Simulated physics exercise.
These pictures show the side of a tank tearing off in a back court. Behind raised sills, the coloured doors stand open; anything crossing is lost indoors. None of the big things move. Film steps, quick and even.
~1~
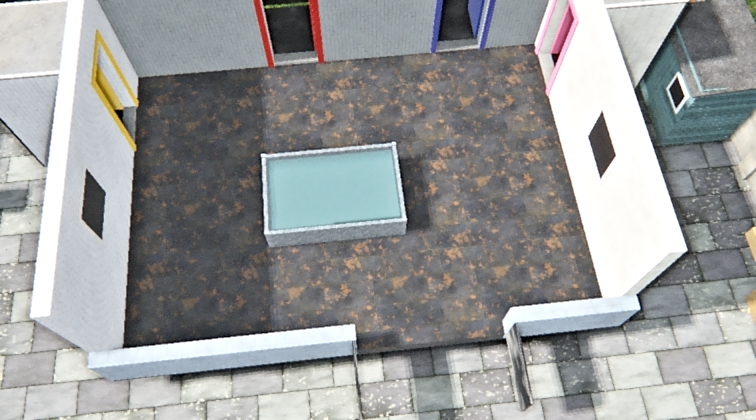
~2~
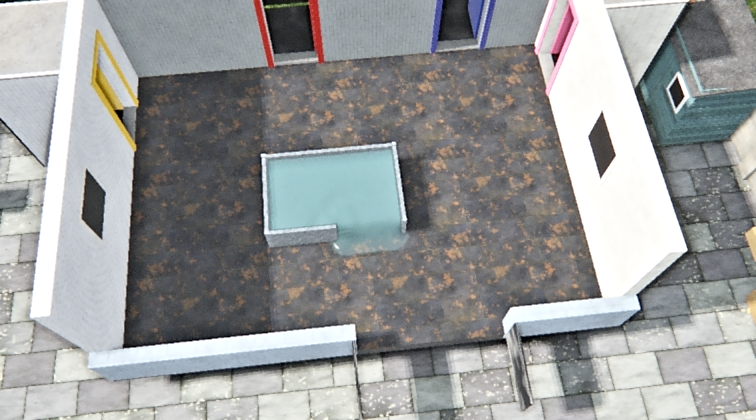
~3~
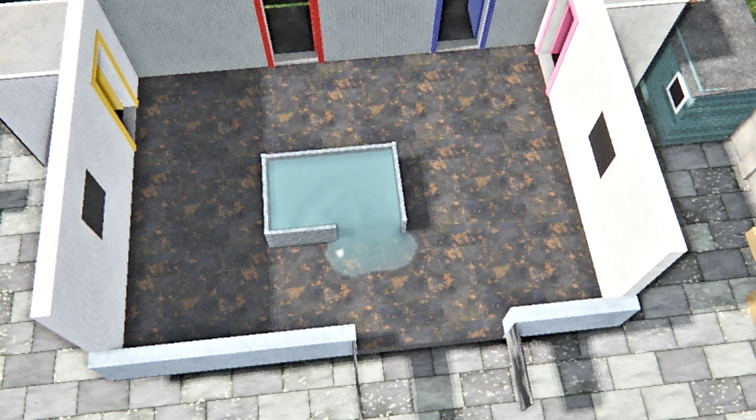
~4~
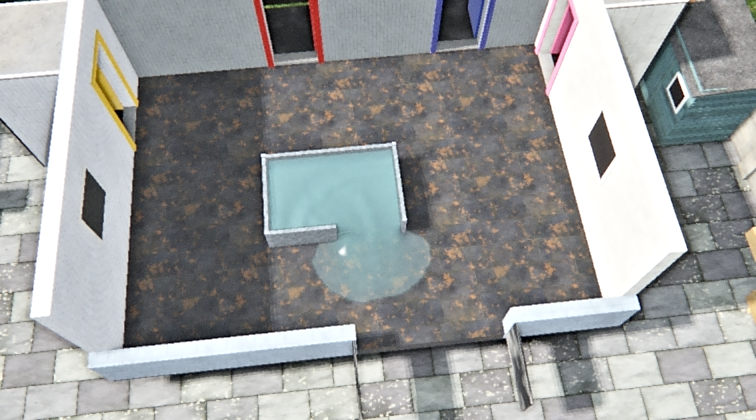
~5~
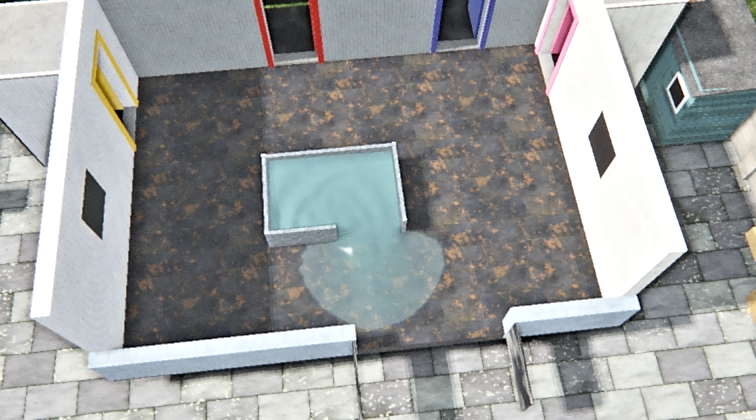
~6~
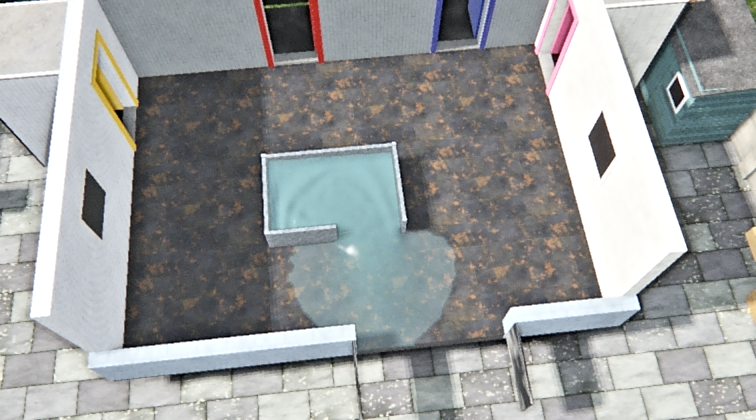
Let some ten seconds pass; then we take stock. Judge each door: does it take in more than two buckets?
My call: The yellow door keeps it to two or fewer, the red door keeps it to two or fewer, the pink door keeps it to two or fewer, the blue door keeps it to two or fewer.
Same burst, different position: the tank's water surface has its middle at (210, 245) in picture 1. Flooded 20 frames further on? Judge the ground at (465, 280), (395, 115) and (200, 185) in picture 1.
Soaked, parched, parched.
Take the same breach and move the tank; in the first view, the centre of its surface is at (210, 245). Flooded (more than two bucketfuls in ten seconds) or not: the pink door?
As I read it, the pink door remains within limits.
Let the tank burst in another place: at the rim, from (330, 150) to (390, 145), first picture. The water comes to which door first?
It would be the red one.
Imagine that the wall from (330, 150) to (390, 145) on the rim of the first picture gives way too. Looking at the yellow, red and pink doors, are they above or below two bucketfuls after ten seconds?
Here's how it plays out: Yellow surpasses the limit, red surpasses the limit, and pink surpasses the limit.
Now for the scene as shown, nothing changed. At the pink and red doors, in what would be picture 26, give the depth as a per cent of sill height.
I'd say around 0 and 0 in a hundred.
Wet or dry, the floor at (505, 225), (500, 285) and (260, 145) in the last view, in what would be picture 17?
Result, in the order given: Not wetted / wetted / not wetted.
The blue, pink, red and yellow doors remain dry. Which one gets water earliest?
If you ask me, it's the one in yellow.
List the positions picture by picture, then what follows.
The first picture shows the water tank at (333, 189) is whole and still.
In the second picture, water pours out at (369, 231) and has run to (337, 248).
In the third picture, the front is at (407, 260), out from the gap at (369, 232).
In the fourth picture, water pours out at (369, 232) and has run to (359, 297).
In the fifth picture, the front is at (362, 324), out from the gap at (369, 232).
In the sixth picture, the front is at a hidden place, out from the gap at (369, 231).
A moment on, water covers 10 % of the floor; the yellow door not reached, the red door not reached, the pink door not reached, the blue door not reached.
Next, water covers 15 % of the floor; the yellow door not reached, the red door not reached, the pink door not reached, the blue door not reached.
Then, water covers 25 % of the floor; the yellow door not reached, the red door not reached, the pink door not reached, the blue door not reached.
Later, water covers 30 % of the floor; the yellow door not reached, the red door not reached, the pink door not reached, the blue door not reached.
In the end, water covers 40 % of the floor; the yellow door wet at the sill, nothing in, the red door not reached, the pink door not reached, the blue door not reached.
